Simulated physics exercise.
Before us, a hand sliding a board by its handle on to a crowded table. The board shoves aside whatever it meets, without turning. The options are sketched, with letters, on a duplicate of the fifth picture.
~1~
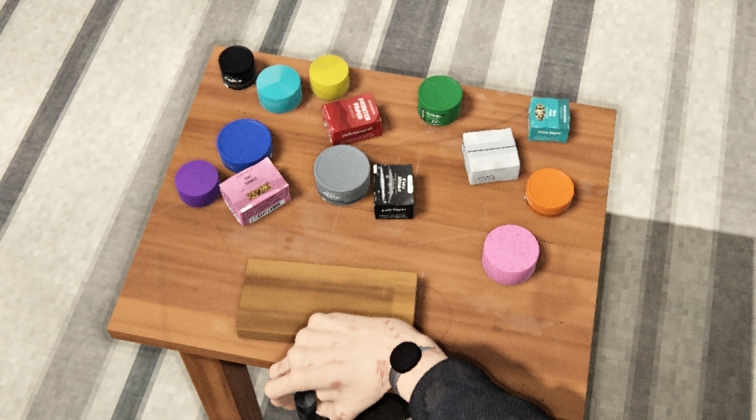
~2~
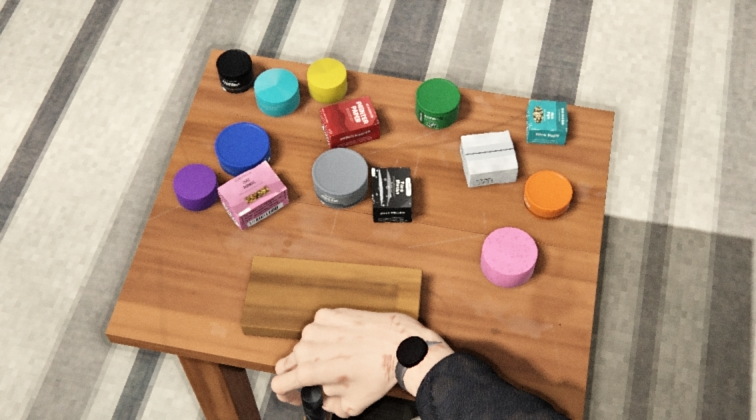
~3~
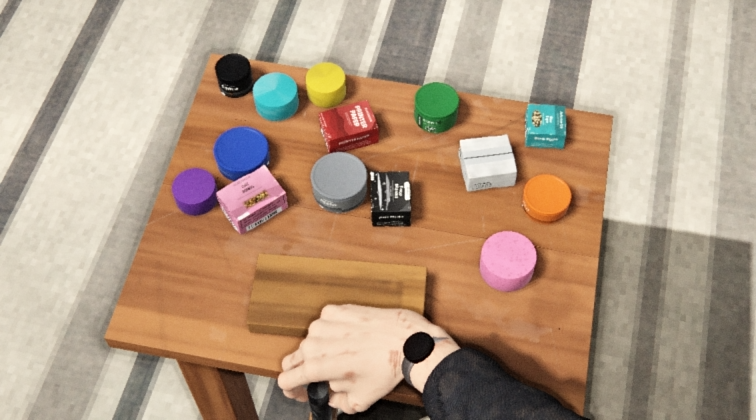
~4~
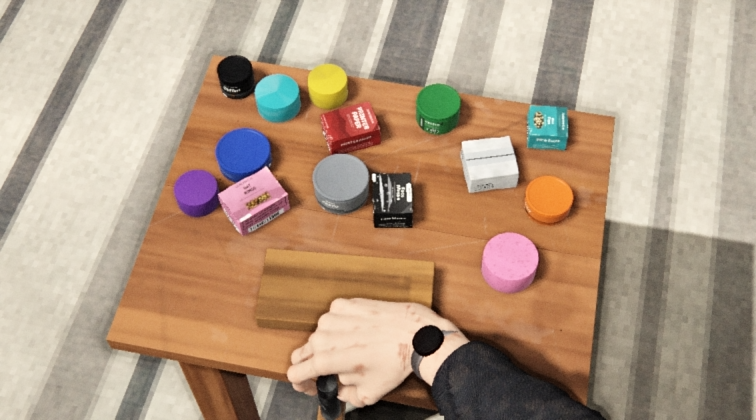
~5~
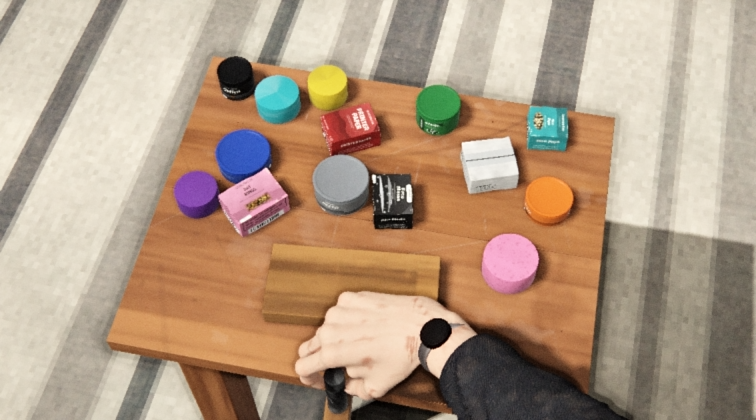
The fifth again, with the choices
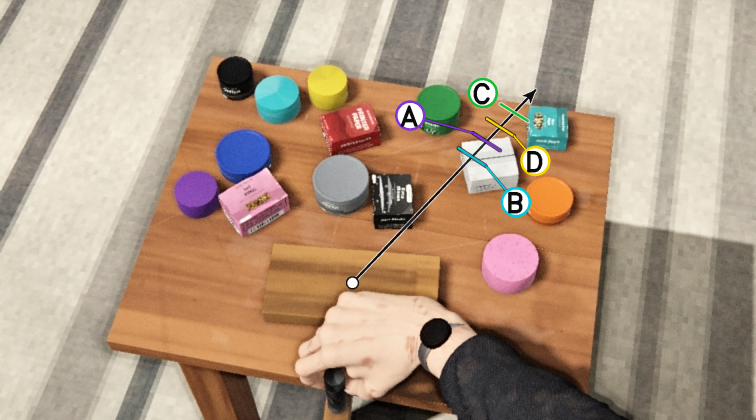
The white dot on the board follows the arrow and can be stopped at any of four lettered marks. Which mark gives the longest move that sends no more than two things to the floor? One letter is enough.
Mark A.
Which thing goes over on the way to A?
It is the green jar.
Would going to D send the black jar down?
No.
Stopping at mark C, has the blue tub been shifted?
By then, no.
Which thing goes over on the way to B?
The green jar goes over.
On the marked copy, A at (486, 142); B at (472, 157); C at (514, 112); D at (501, 128); the arrow from (353, 283) to (535, 90); the white dot at (353, 283).
Following A. Soon after the start, board (404, 235); black box (404, 180); grey jar (346, 173).
Later, board (453, 183); yellow tin (321, 74); green jar (443, 95).
In the end, board (485, 148); green jar over the edge; yellow tin (316, 70); one fallen.
As for the rest, B is within the limit but short; C drops four; D drops four.
